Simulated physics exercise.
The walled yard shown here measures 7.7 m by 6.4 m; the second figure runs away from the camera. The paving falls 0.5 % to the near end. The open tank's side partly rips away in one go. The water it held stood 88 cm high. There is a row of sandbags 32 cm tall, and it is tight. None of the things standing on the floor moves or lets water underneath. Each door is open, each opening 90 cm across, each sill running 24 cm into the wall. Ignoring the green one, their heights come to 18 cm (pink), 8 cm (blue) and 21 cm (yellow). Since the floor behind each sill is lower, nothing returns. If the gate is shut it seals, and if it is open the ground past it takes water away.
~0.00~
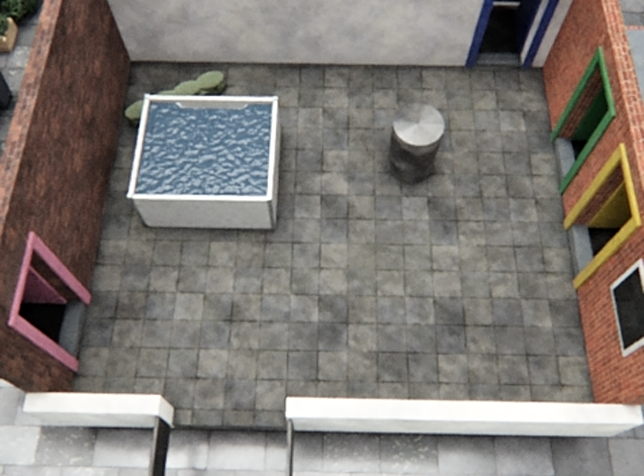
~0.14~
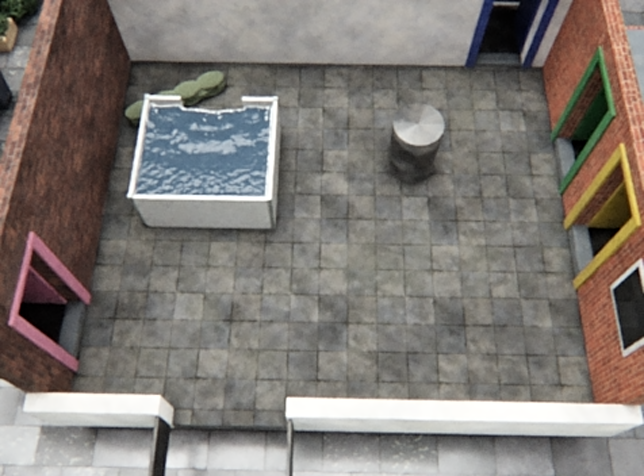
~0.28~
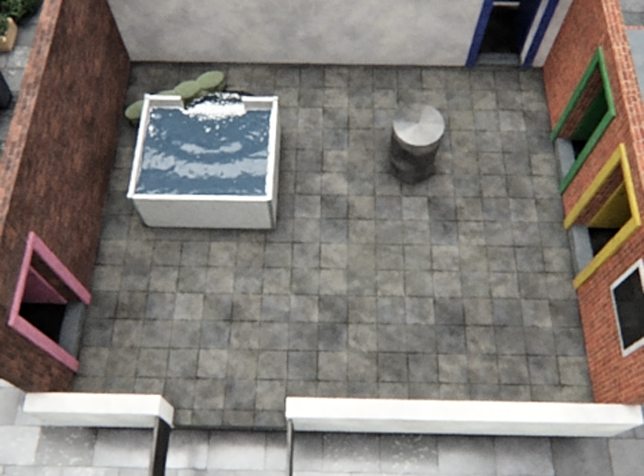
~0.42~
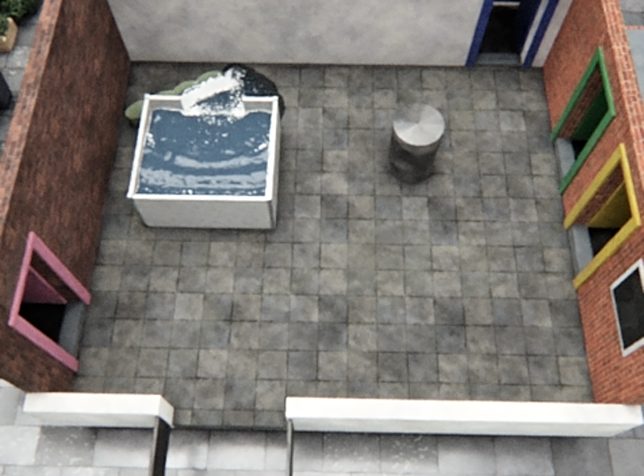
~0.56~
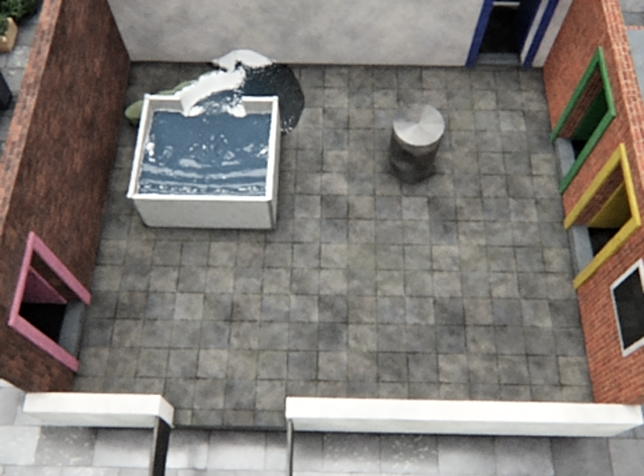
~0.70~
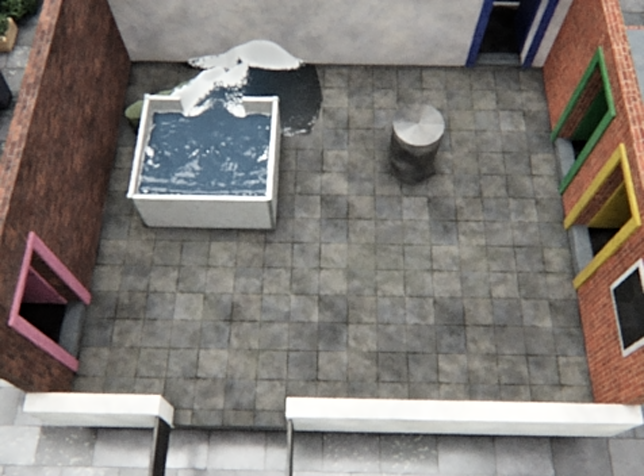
The clip opens on a walled, paved yard with an open tank of still water at the left and a metallic cylinder standing to its right. Part of the tank's far side gives way, and water churns through the gap, then pours out behind it and spreads rightward along the back wall.
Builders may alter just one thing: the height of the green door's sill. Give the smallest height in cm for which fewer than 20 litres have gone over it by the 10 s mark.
About 17 cm.
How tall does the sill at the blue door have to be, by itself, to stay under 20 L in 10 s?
Blue would need about 13.0 cm on its own.
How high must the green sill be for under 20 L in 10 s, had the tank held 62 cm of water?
Minimum height: Approx. 11.0 cm.
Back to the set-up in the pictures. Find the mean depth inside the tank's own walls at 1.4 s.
About 56 cm.
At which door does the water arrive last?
Last comes the yellow one.
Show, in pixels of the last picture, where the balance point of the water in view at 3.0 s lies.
Centre of mass: About (264, 138) px.
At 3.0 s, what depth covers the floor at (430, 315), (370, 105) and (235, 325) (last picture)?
About 0, 7 and 0 cm.
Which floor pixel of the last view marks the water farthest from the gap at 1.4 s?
Roughly at (430, 69) in the last view.
After 1.4 s water covers 15 % of the floor, deepest (60 cm) near (214, 97); it has not reached the green door.
After 3.0 s water covers 40 % of the floor, deepest (38 cm) near (203, 105); 21 cm at the green door, 0 litres in over its 16 cm sill.
After 10.0 s water covers 90 % of the floor, deepest (12 cm) near (551, 415); 9 cm at the green door, 26 litres in over its 16 cm sill.
At the green door as built, the water arrived by 2.6 s and peaked near 24 cm at 3.2 s.
Run again over the same 10 s with other heights there, 35 litres in over 15 cm, 7 litres over 20 cm. The limit of 20 litres is kept from about 17 cm up.
